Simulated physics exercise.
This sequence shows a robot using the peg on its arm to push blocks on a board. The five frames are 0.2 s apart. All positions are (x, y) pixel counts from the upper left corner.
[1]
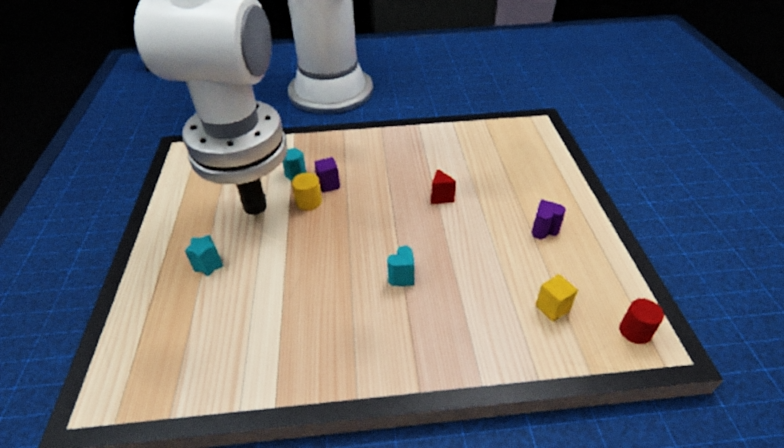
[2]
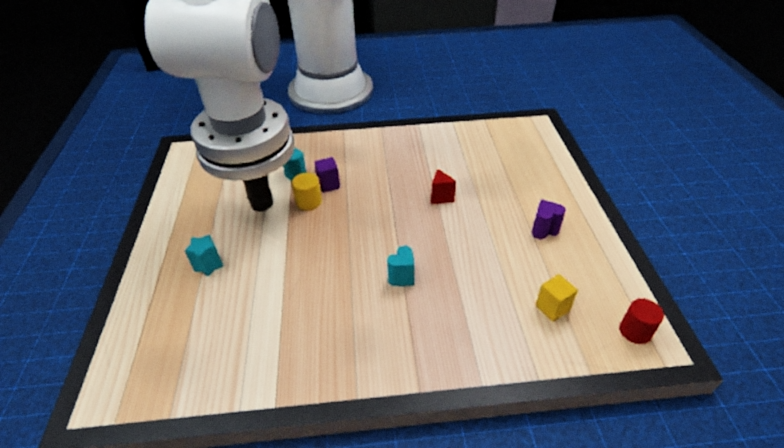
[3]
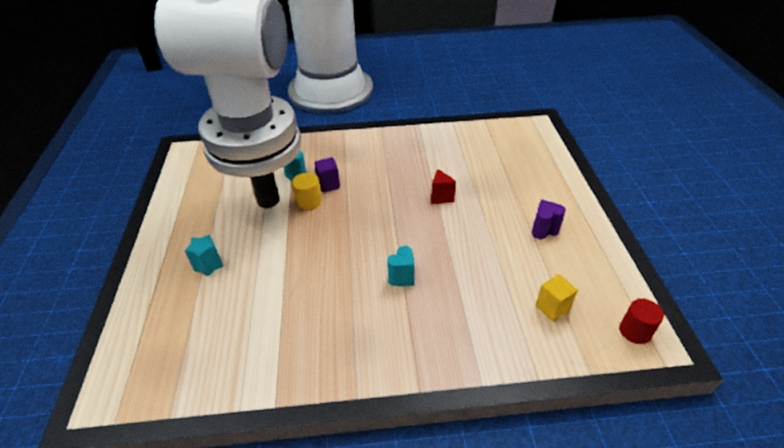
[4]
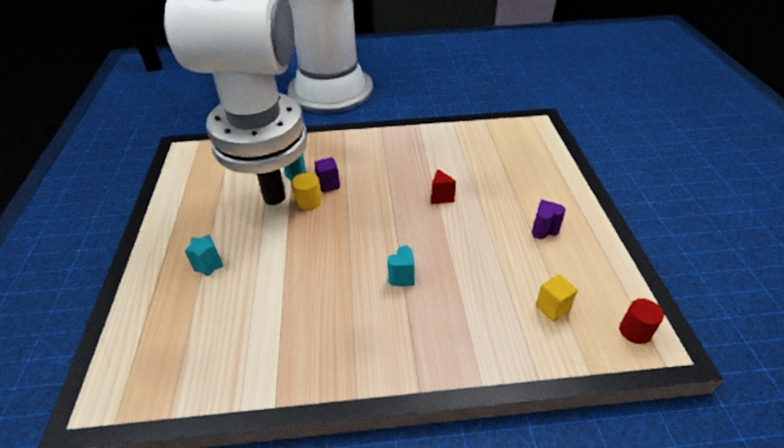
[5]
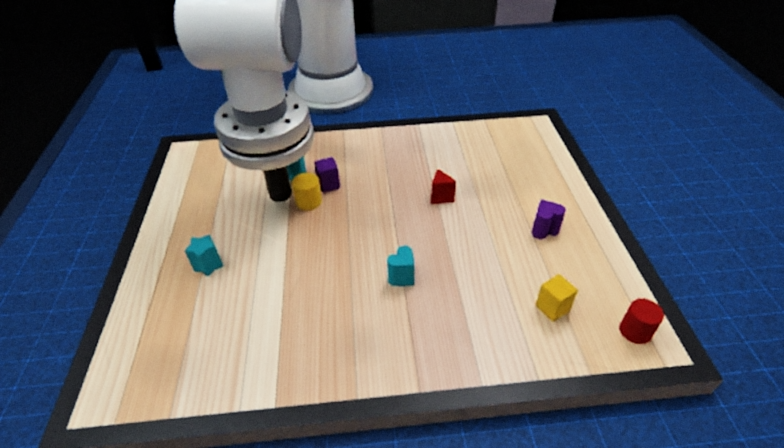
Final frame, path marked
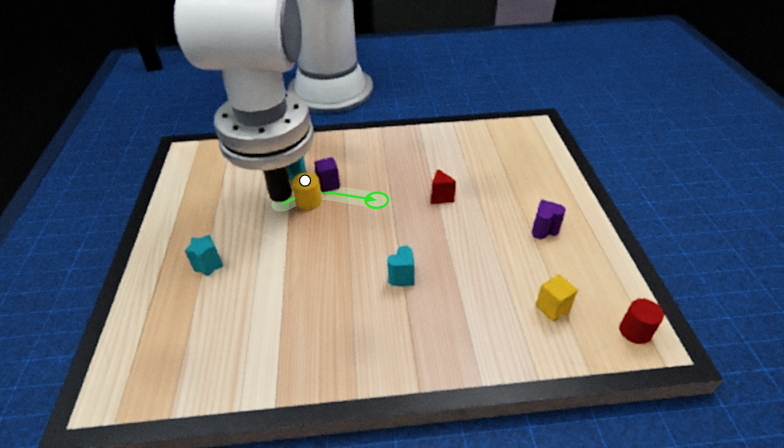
The clip opens on a robot arm holding a dark peg over a wooden board scattered with turquoise, yellow, purple and red blocks. The peg moves slightly right and away toward the yellow round block, passing in front of a turquoise block behind it, while all the blocks stay still.
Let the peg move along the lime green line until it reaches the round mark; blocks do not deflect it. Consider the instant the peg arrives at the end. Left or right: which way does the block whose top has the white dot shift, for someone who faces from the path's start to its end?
It goes toward the right-hand side.
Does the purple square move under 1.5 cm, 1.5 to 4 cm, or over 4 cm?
The answer here is from 1.5 to 4 cm.
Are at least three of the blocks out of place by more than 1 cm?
No, that is not how it ends up.
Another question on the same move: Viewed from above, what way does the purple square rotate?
Answer: Anticlockwise.
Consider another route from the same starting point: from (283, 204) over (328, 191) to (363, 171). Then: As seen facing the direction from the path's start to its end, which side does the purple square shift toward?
Left-hand side.
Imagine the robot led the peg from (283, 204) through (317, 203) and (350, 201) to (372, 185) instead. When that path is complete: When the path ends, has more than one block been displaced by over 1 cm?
I expect not.
The line goes from (283, 204) over (314, 193) and (345, 195) to (377, 200); the dot is on the yellow round block.
The first path, step by step. One third of the way, peg (312, 184); yellow round block (331, 179); purple square (332, 163), turned 45° anticlockwise.
Two thirds of the way, peg (345, 187); yellow round block (358, 187); purple square (340, 160), turned 55° anticlockwise.
At the end, peg (376, 192); turquoise hexagonal block unmoved; yellow round block (375, 196); purple square (340, 160), turned 55° anticlockwise.
